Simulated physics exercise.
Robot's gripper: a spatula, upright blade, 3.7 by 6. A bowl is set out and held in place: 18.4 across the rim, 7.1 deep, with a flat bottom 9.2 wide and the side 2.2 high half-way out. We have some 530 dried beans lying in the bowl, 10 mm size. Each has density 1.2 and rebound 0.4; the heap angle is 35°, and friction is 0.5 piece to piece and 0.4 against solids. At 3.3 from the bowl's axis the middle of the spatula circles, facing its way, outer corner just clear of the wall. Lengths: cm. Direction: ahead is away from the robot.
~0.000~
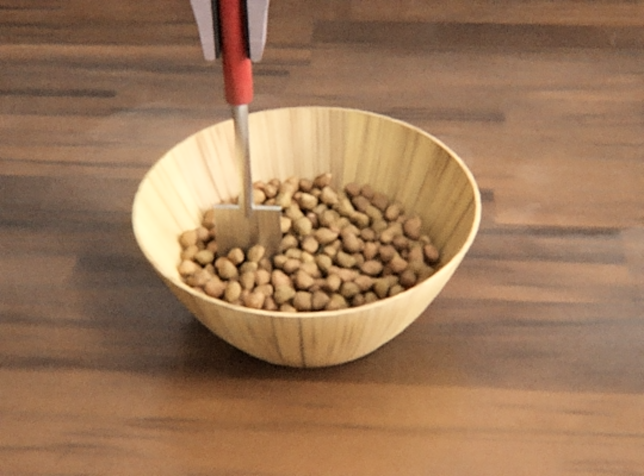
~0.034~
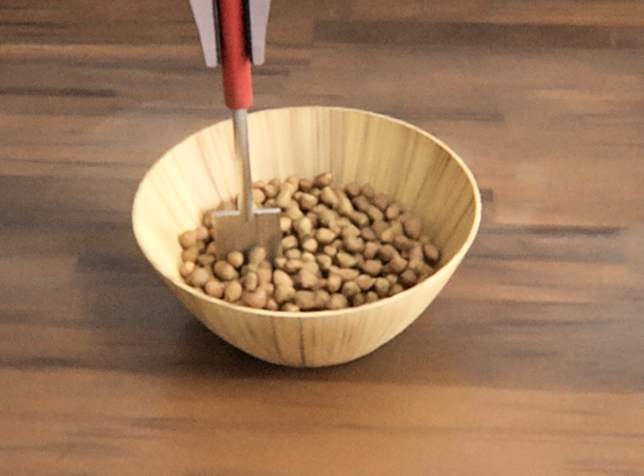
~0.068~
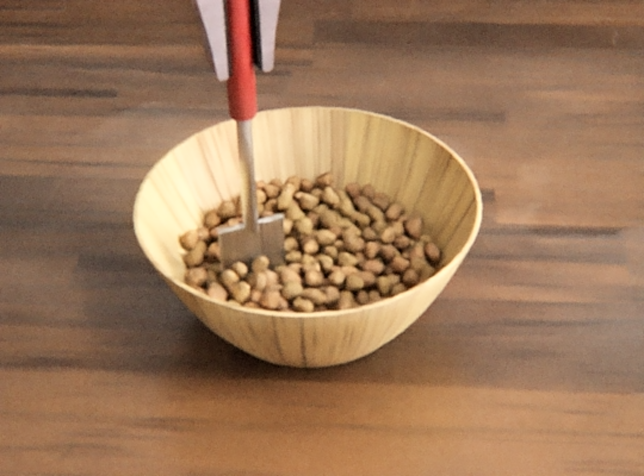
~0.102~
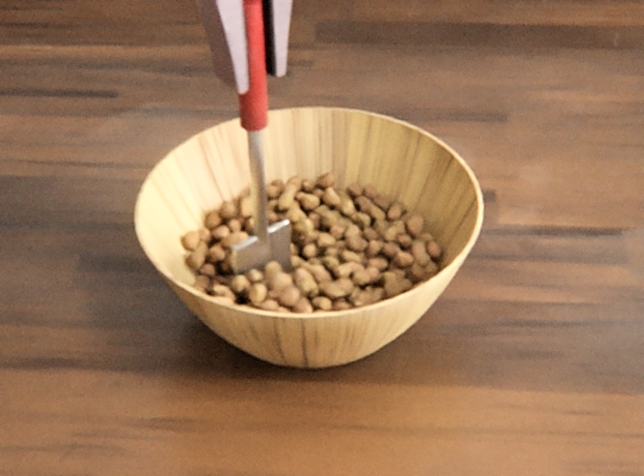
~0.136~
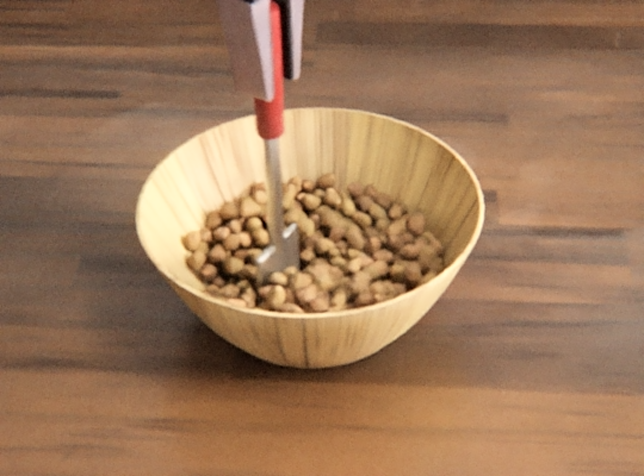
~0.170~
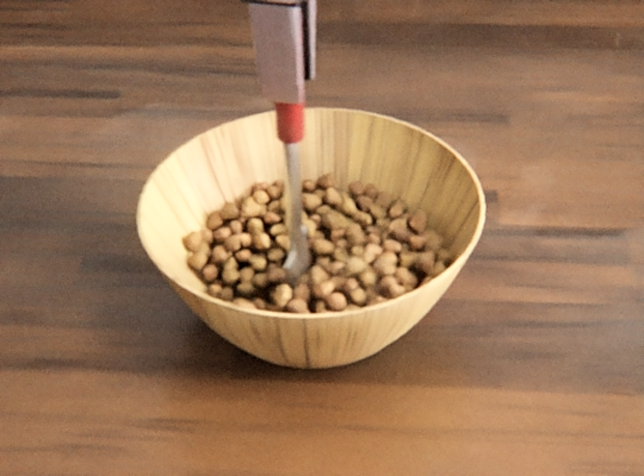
A gripper holding a red-handled spatula upright turns its blade edge-on while moving rightward through beans in a wooden bowl.
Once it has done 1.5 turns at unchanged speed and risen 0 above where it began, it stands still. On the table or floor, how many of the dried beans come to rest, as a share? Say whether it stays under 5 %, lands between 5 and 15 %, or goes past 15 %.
It stays under 5 %.
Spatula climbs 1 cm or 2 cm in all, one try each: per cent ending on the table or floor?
Around 0 percent, then 0 percent.
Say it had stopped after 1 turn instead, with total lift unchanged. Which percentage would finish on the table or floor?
About 0 per cent.
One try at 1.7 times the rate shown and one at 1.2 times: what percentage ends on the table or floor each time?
Around 15 percent on the first try and 0 percent on the second.
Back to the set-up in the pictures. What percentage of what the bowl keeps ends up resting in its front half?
40 %.
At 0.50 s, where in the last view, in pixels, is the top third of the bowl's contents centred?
The top third is centred near (300, 167) in the last picture.
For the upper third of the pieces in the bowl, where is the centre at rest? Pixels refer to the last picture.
Somewhere close to (380, 211).
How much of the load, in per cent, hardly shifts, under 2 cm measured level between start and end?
I'd put it at about 5 in a hundred.
After 0.50 s, 260° round, highest piece 8 above the table; 523 in the bowl, 1 on the table or floor, 3 in flight or on the tool.
After 0.83 s, 80° round, highest piece 8 above the table; 519 in the bowl, 8 on the table or floor.
After 1.20 s, 180° round, highest piece 8 above the table; 519 in the bowl, 8 on the table or floor.
After 1.90 s, 180° round, highest piece 8 above the table; 519 in the bowl, 8 on the table or floor.
In the end, 519 in the bowl, 8 on the table or floor. That is 2 % on the table or floor.
